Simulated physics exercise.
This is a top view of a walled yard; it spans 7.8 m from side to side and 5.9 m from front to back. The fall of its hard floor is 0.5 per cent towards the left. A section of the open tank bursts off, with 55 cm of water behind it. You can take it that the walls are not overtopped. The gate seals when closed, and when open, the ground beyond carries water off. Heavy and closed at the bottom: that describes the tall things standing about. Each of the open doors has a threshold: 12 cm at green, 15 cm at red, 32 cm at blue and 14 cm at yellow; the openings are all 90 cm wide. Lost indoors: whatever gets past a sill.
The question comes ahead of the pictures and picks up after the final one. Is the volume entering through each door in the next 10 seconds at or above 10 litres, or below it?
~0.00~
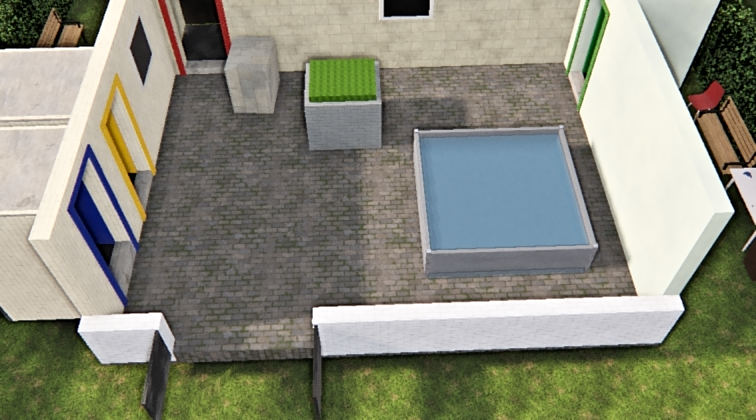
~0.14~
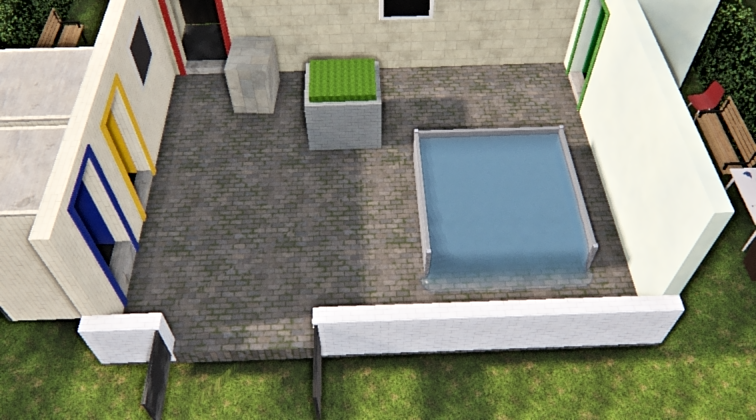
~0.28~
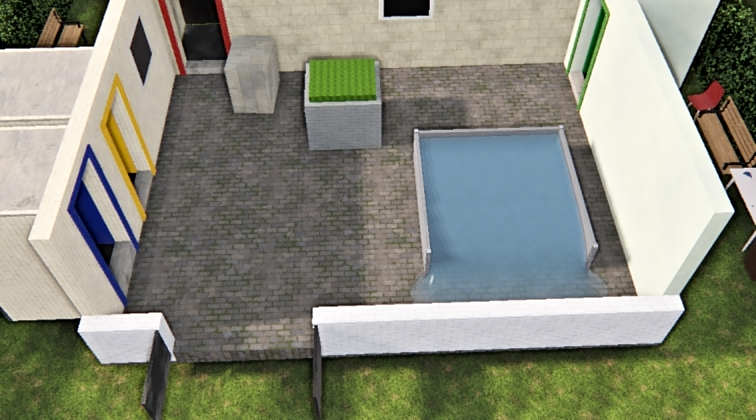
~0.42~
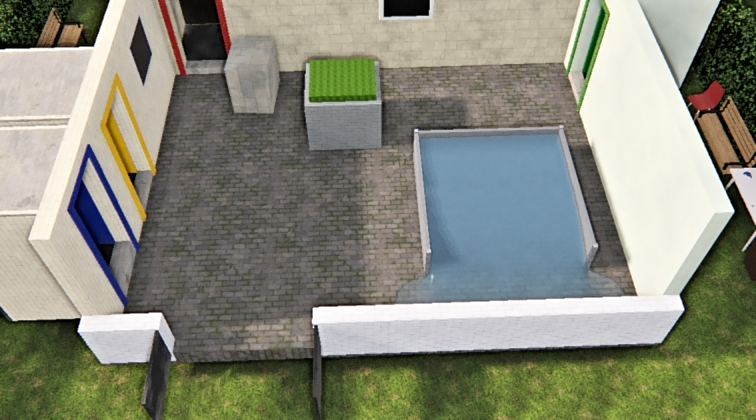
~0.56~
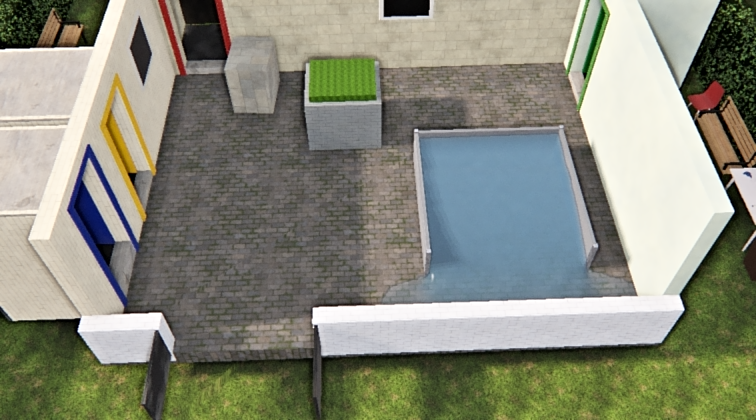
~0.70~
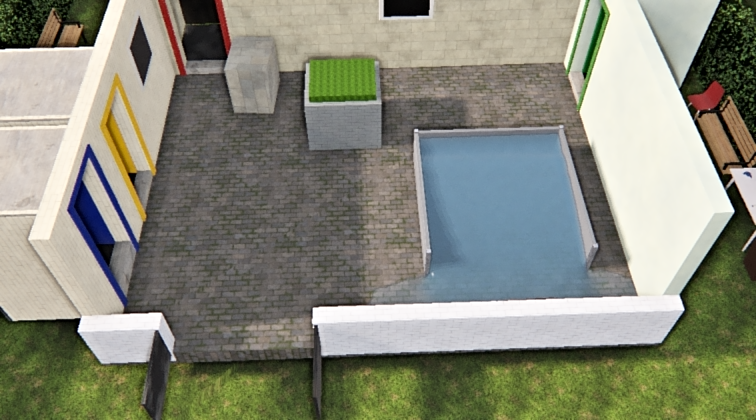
Outcome: The green door never breaches the limit. The red door never breaches the limit. The blue door never breaches the limit. The yellow door never breaches the limit.
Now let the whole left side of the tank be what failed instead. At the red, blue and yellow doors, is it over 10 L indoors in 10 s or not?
Against that limit: Red above, blue below, yellow over.
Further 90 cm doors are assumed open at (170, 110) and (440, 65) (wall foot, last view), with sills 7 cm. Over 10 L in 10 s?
Door 1: Higher; door 2: Lower.
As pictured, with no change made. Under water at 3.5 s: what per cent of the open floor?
I'd guess around 50 %.
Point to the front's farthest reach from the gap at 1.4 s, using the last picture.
I'd put it close to (277, 334).
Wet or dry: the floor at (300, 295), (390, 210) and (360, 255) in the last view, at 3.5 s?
Well, the first is drenched, the next untouched by it, the last drenched.
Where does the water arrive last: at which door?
Red.
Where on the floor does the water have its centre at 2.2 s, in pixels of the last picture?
Roughly (492, 255) in the last picture.
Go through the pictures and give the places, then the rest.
In the first frame, still water, 55 cm deep, in the open tank at (499, 188).
In the second frame, the front is at (427, 283), 1.3 m from the gap at (508, 263); 0.5 m2 of floor is under water; 55 cm left at the back of the open tank.
In the third frame, water pours out at (507, 265) and has run 1.5 m, to (416, 294); typically 10 cm deep outside, 55 cm at the open tank's back.
In the fourth frame, the front is at a hidden place, 1.7 m from the gap at (507, 265); 2.8 m2 of floor is under water; 55 cm left at the back of the open tank.
In the fifth frame, the front is at a hidden place, 2.0 m from the gap at (507, 266); 3.0 m2 of floor is under water; 55 cm left at the back of the open tank.
In the sixth frame, water pours out at (507, 266) and has run 2.3 m, to a hidden place; typically 16 cm deep outside, 54 cm at the open tank's back.
After 1.4 s water covers 15 % of the floor and is deepest (50 cm) near (639, 320); green door not reached, red door not reached, blue door not reached, yellow door not reached.
After 2.2 s water covers 30 % of the floor and is deepest (48 cm) near (639, 320); green door not reached, red door not reached, blue door not reached, yellow door not reached.
After 3.5 s water covers 50 % of the floor and is deepest (30 cm) near (561, 67); green door 10 cm at the sill, 0 L in, red door not reached, blue door 20 cm at the sill, 0 L in, yellow door 14 cm at the sill, 0 L in.
After 6.0 s water covers 80 % of the floor and is deepest (20 cm) near (459, 327); green door 8 cm at the sill, 2 L in, red door 14 cm at the sill, 0 L in, blue door 12 cm at the sill, 0 L in, yellow door 10 cm at the sill, 0 L in.
After 10.0 s water covers 95 % of the floor and is deepest (16 cm) near (176, 166); green door 5 cm at the sill, 3 L in, red door 11 cm at the sill, 0 L in, blue door 10 cm at the sill, 0 L in, yellow door 8 cm at the sill, 0 L in.
